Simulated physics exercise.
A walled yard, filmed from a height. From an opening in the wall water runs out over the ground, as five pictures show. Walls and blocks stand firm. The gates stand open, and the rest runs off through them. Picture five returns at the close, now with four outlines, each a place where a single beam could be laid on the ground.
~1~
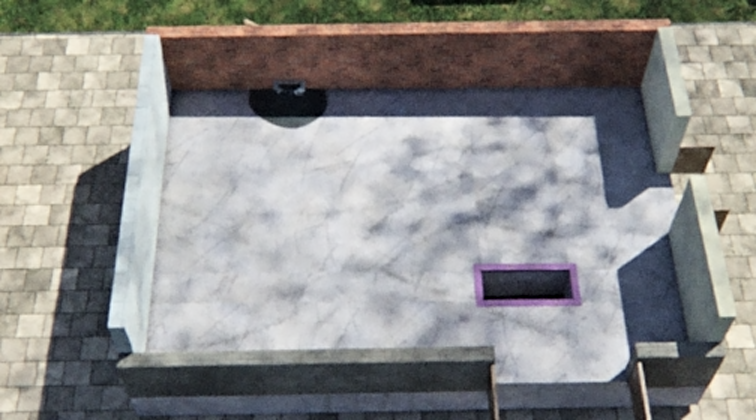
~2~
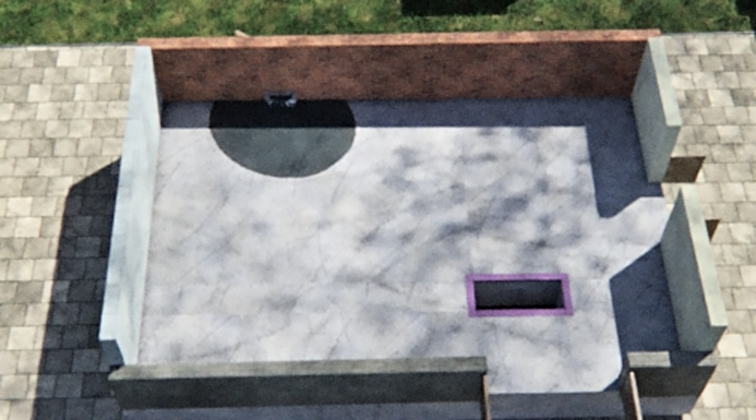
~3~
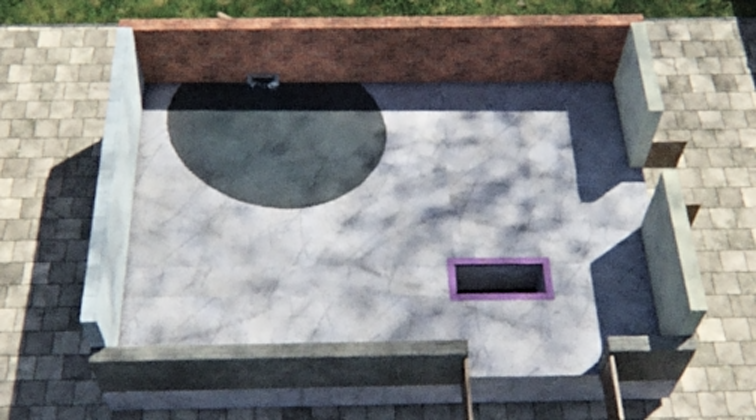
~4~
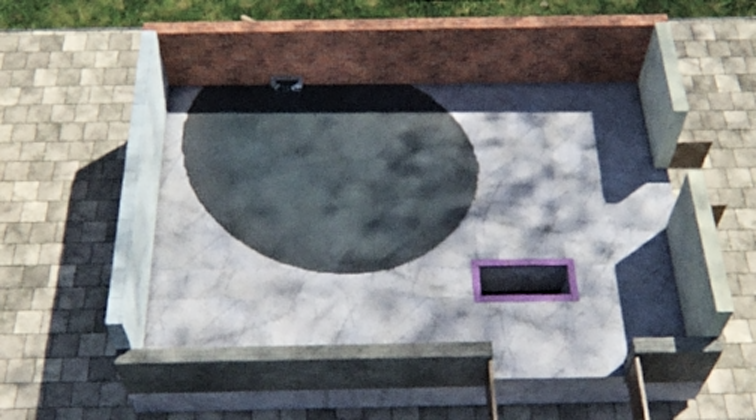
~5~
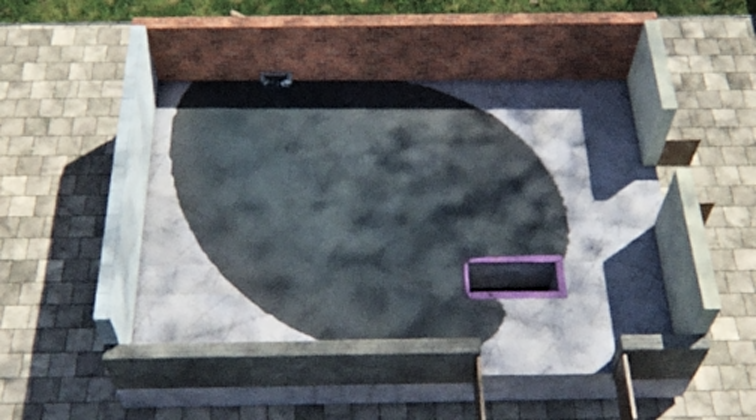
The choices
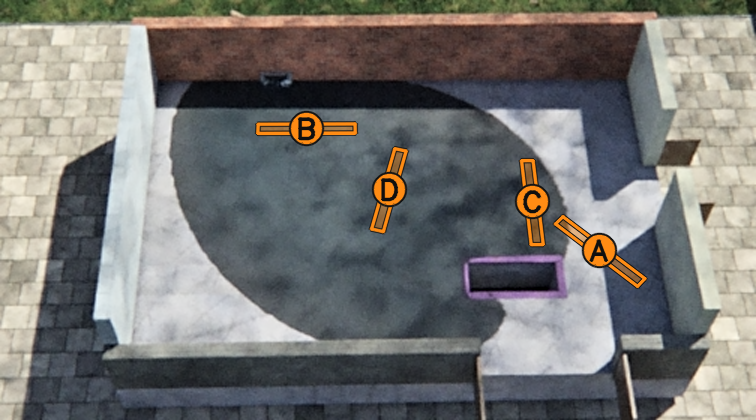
To begin with, a small dark wet patch sits beneath an outlet at the brick back wall of a walled yard with open gates. The patch spreads steadily across the pale ground, widening right and toward the front wall, until it covers about half the yard and reaches the purple-edged gully.
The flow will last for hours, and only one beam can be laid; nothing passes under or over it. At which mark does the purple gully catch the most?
I would pick spot C.
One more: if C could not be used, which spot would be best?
That is spot A.
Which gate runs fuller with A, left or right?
The left gate.
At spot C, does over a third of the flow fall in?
Yes, it does.
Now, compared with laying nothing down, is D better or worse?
It is worse.
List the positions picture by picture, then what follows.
In the first frame, outfall at (290, 85); purple gully at (527, 285); open gate at (558, 369); open gate at (663, 202); 2 % of the ground under water, visible out to (288, 123); purple gully still dry.
In the second frame, 8 % of the ground under water, visible out to (314, 169); purple gully still dry.
In the third frame, 17 % of the ground under water, visible out to (359, 181); purple gully still dry.
In the fourth frame, 32 % of the ground under water, visible out to (382, 268); purple gully still dry.
In the fifth frame, 53 % of the ground under water, visible out to (485, 315); purple gully taking water.
In orange, A from (559, 220) to (641, 282); B from (258, 128) to (355, 128); C from (537, 244) to (527, 160); D from (377, 230) to (400, 149).
For spot A, about 37 % of the stream goes into the purple gully, about 62 % out by the gates.
For spot B, about 25 % of the stream goes into the purple gully, about 74 % out by the gates.
For spot C, about 50 % of the stream goes into the purple gully, about 46 % out by the gates.
For spot D, about 27 % of the stream goes into the purple gully, about 72 % out by the gates.
